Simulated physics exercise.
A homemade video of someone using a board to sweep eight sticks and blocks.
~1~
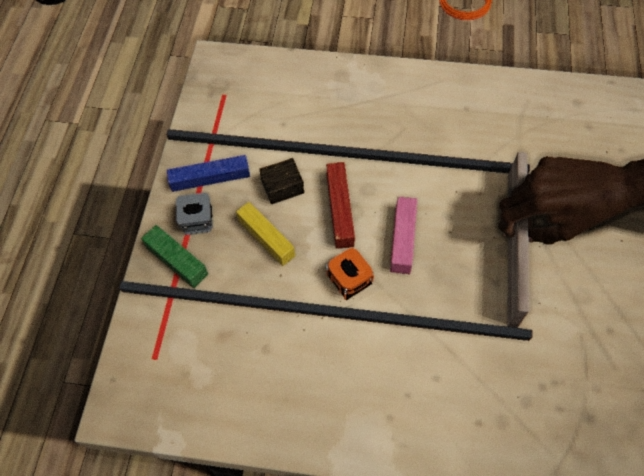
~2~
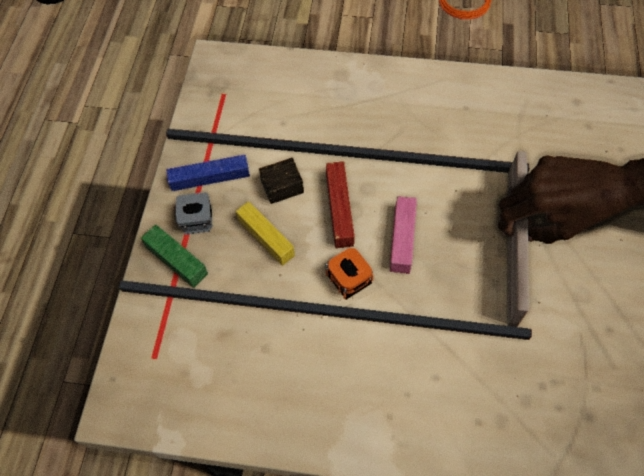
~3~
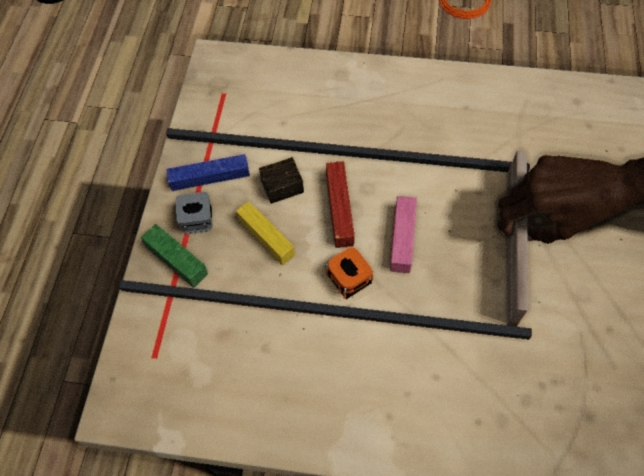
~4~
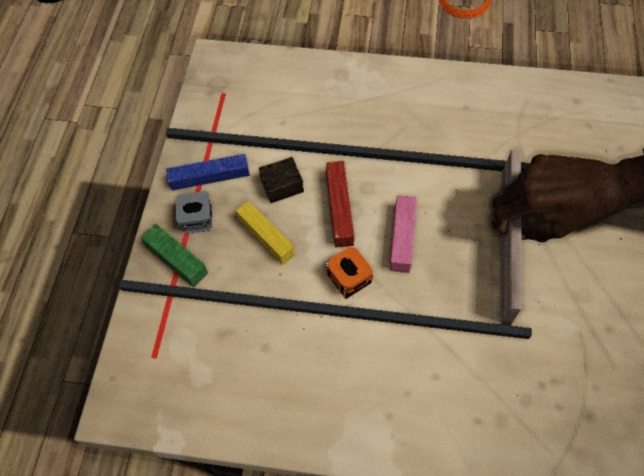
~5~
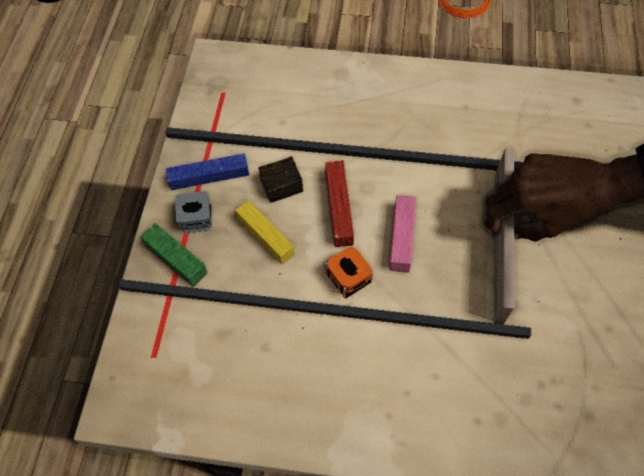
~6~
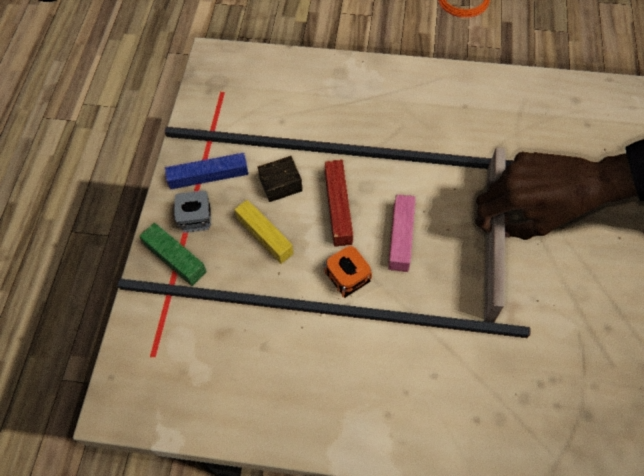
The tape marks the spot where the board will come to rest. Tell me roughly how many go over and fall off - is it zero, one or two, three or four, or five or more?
It sends over the edge three or four pieces.
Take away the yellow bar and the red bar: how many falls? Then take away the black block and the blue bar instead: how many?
First 2, then 2.
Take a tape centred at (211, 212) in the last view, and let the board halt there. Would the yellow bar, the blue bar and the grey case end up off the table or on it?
In this case the yellow bar does not drop; next, the blue bar drops; last, the grey case drops.
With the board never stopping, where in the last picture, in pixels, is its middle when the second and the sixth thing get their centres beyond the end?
At (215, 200) for the second, at (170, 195) for the sixth.
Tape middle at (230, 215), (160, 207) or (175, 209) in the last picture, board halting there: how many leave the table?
Result per try: 1; 6; 5.
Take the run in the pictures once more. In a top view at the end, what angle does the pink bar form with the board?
Roughly 0°.
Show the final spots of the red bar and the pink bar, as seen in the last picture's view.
The red bar stops around (168, 180); the pink bar around (179, 208).
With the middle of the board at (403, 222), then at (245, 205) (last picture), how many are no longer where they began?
Note: First position 1; second position 8.
Early on, none off yet; green bar at rest near (173, 254); grey case at rest near (194, 212); blue bar at rest near (207, 171).
A while later, none off yet; green bar travelled a little near (154, 253); grey case travelled about its own width near (155, 212); blue bar travelled about its own width near (150, 167).
Finally, the number that fall off is three or four; lost, black block, blue bar, grey case and green bar.
